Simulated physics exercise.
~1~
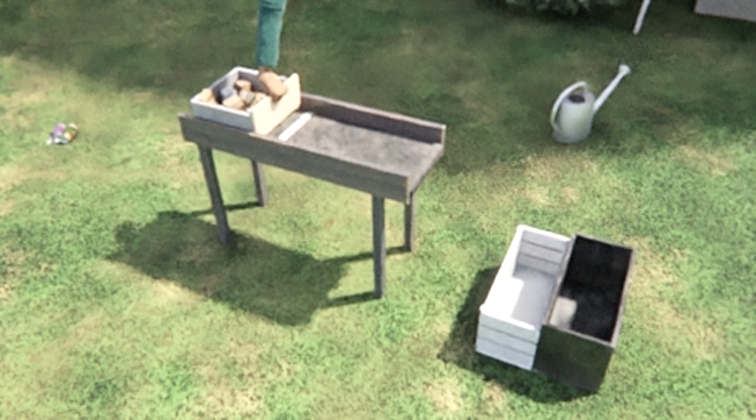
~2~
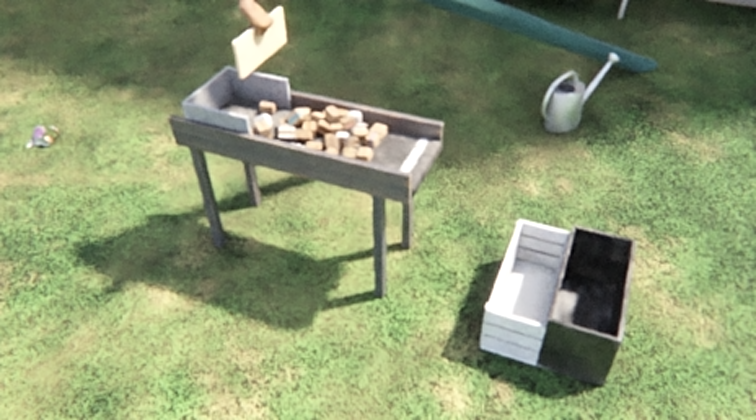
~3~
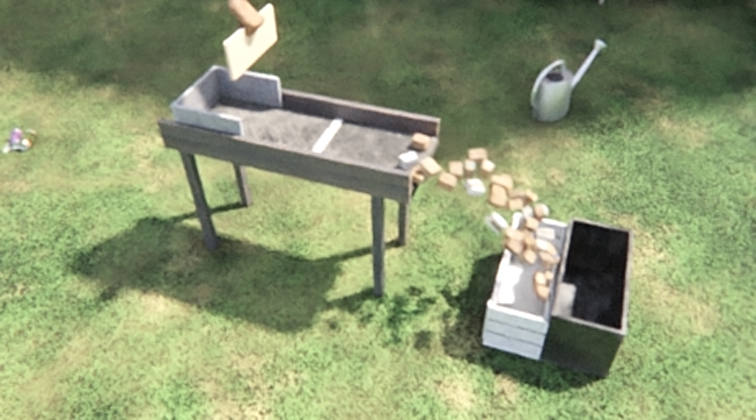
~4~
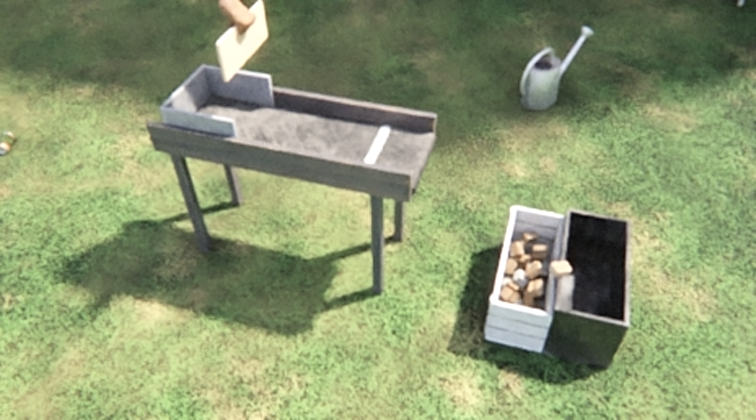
On a sunlit lawn, a raised grey belt on legs stands with a pen of small tan and pale blocks at its left end, while a white bin and a black tote sit side by side at the lower right. A hand lifts the pen's pale gate, and the blocks ride rightward in a loose pile as a white stripe travels along the belt. They spill off the right end and arc down towards the white bin. Finally the belt is bare, the blocks lie heaped in the white bin, and one sits at the edge beside the black tote.
